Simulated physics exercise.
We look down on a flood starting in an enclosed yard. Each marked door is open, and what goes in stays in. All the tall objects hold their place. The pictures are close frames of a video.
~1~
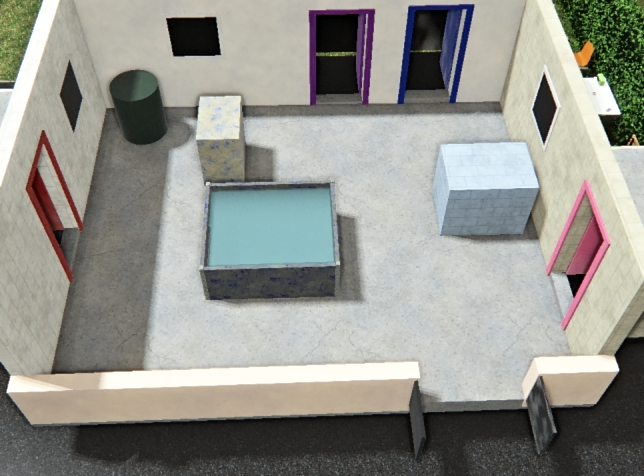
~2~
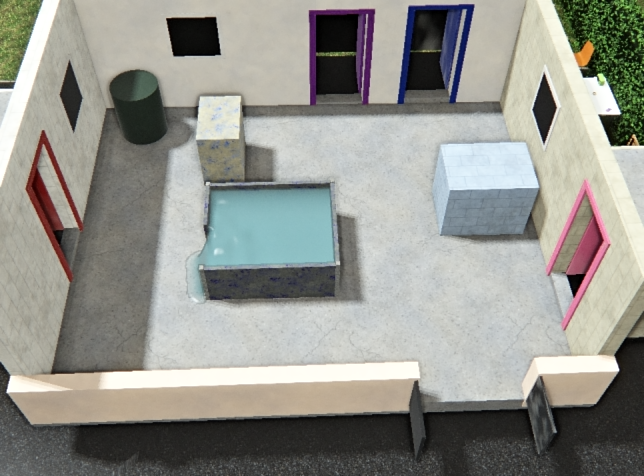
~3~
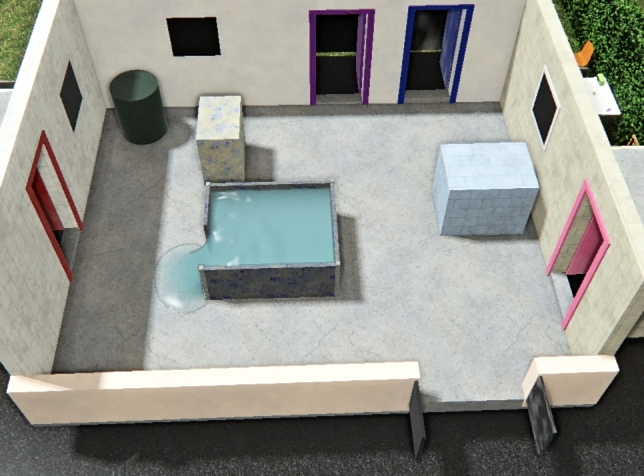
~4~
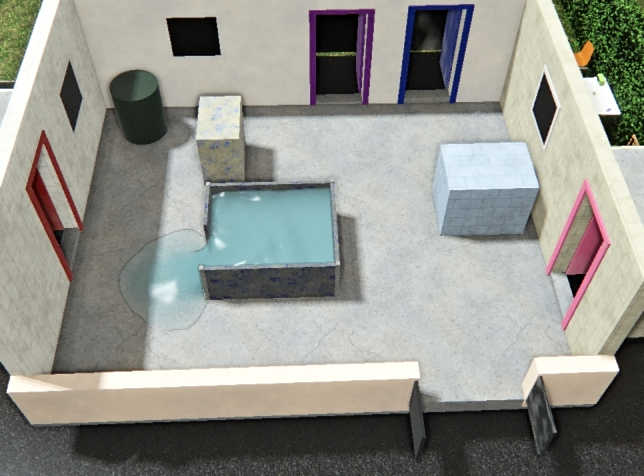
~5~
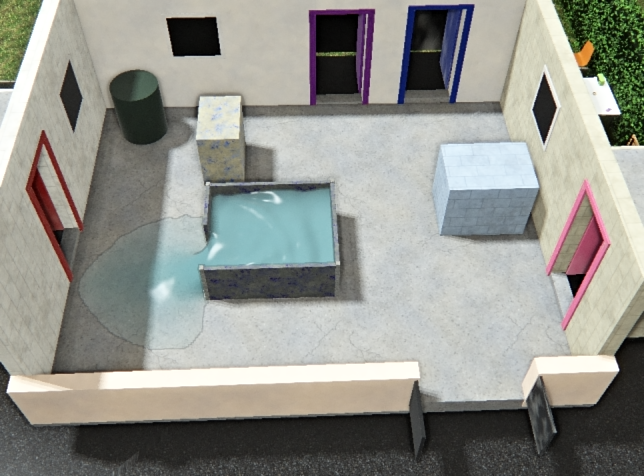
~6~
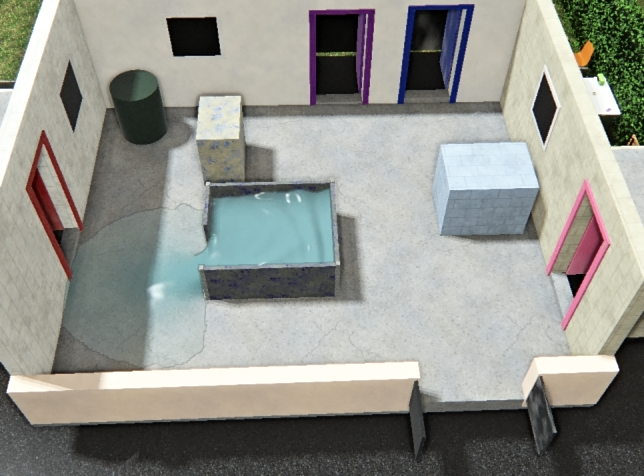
The clip opens on a walled yard with a still, full water tank in the middle. Water then pours from a gap at the tank's left side and forms a small puddle, which spreads left and toward the low front wall, while the barrel and blocks stay put.
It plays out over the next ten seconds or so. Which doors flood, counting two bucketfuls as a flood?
In the end: The blue door admits no more than that; the pink door admits no more than that; the purple door admits no more than that; the red door lets in a lot.
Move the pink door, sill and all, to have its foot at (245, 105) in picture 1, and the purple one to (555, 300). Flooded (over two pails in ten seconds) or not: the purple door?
Then: The purple door is over.
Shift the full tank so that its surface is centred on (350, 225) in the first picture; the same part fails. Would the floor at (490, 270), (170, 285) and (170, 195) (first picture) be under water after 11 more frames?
One after the other: Free of water, flooded, under water.
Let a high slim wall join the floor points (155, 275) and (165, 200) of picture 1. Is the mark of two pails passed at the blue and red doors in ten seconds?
My reading: The blue one keeps below it; the red one lets less in.
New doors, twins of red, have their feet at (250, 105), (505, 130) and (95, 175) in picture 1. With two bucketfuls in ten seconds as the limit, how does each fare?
In that order: Takes less, takes less, stays under.
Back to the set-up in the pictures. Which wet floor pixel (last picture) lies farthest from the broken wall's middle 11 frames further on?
Near (105, 118).
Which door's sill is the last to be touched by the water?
That is the one in blue.
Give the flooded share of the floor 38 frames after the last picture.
Close to 65 %.
A moment on, water covers 20 % of the floor; the blue door not reached, the pink door not reached, the purple door not reached, the red door over two buckets in.
Next, water covers 20 % of the floor; the blue door not reached, the pink door not reached, the purple door not reached, the red door far over two buckets in.
Then, water covers 35 % of the floor; the blue door not reached, the pink door not reached, the purple door not reached, the red door far over two buckets in.
Later, water covers 65 % of the floor; the blue door not reached, the pink door wet at the sill, nothing in, the purple door wet at the sill, nothing in, the red door far over two buckets in.
In the end, water covers 90 % of the floor; the blue door wet at the sill, nothing in, the pink door under two buckets in, the purple door wet at the sill, nothing in, the red door far over two buckets in.
